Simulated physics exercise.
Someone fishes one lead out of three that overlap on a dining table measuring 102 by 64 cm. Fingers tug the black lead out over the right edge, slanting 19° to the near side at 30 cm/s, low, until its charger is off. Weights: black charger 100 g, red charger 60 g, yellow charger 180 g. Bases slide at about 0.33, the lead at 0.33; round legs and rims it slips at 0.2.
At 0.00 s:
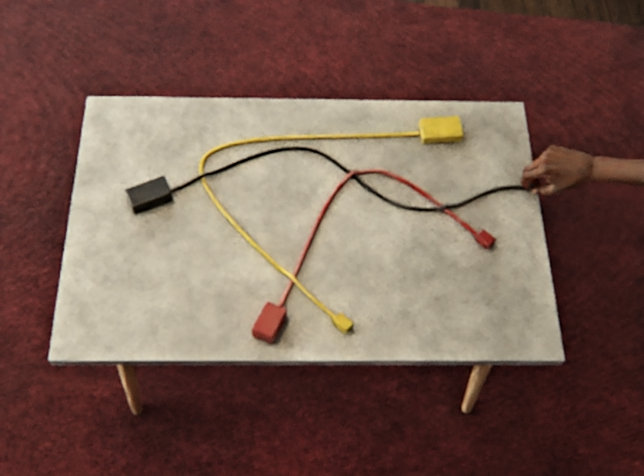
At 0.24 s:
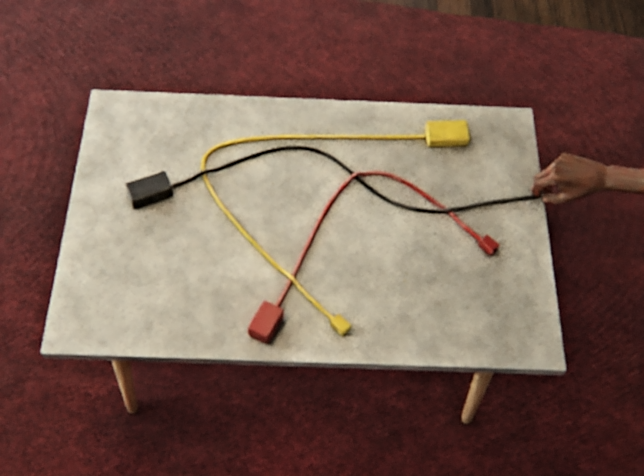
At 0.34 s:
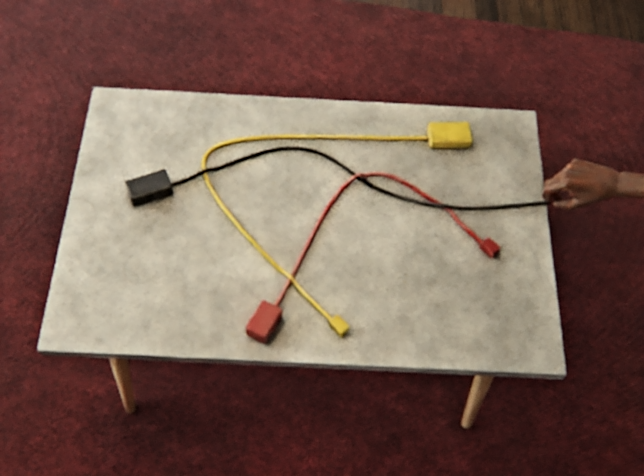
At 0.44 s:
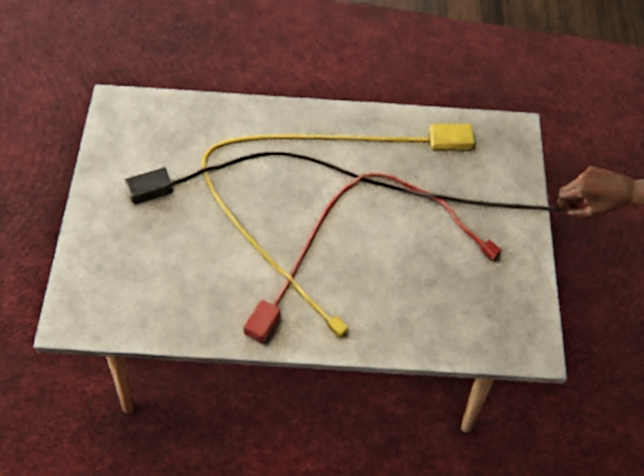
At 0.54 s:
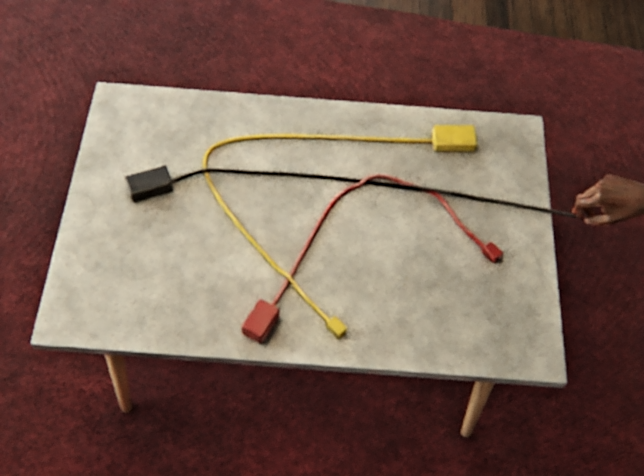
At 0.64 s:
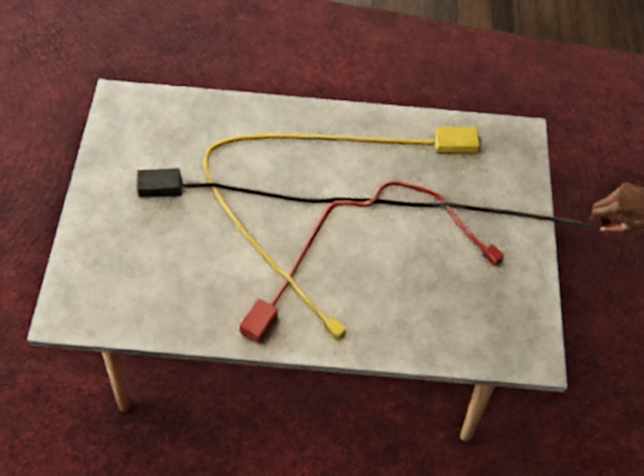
A hand pulled the black cord out past the right edge of the table, drawing its curves nearly straight across the yellow and red cords, and the red one got bent out of shape near the middle.
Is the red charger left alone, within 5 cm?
The red charger moves.
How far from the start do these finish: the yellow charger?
About: Yellow charger 0 cm.
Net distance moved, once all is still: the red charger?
Red charger off the top.
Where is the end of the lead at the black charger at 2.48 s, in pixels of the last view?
At about (434, 232).
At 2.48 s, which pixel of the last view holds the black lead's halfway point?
Around (638, 282).
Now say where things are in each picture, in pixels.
In the first frame, shows, red charger (270, 319); crossings (203, 172) black over yellow, (290, 275) yellow over red, (353, 176) red over black, (444, 207) black over red; black lead runs through (423, 209) (353, 176) (285, 148) (211, 173); grip (529, 188).
In the second frame, shows, black lead runs through (357, 177) (213, 170); grip (540, 196).
In the third frame, shows, black lead runs through (359, 178) (213, 169); grip (551, 202).
In the fourth frame, shows, black lead runs through (367, 180) (214, 168); grip (565, 209).
In the fifth frame, shows, black lead runs through (381, 184) (217, 170); grip (582, 217).
In the sixth frame, shows, red charger (259, 317); black lead runs through (477, 208) (394, 202) (311, 200) (228, 187); grip (598, 226).
After 1.6 s, the black lead's tail end at (306, 203); black charger 28 cm off its start.
After 2.5 s, the black lead's tail end at (434, 232); black charger 55 cm off its start.
After 3.4 s, the black lead's tail end at (566, 277); red charger 2 cm off its start at (271, 314), black charger 83 cm off its start at (549, 258), red plug on its side, 17 cm off its start at (567, 293).
After 4.3 s, the black lead has left the top; red charger on its side, 61 cm off its start, black charger over the edge, yellow plug 46 cm off its start.
After 4.8 s, the black lead has left the top; red charger over the edge, black charger over the edge, yellow plug over the edge, red plug over the edge.
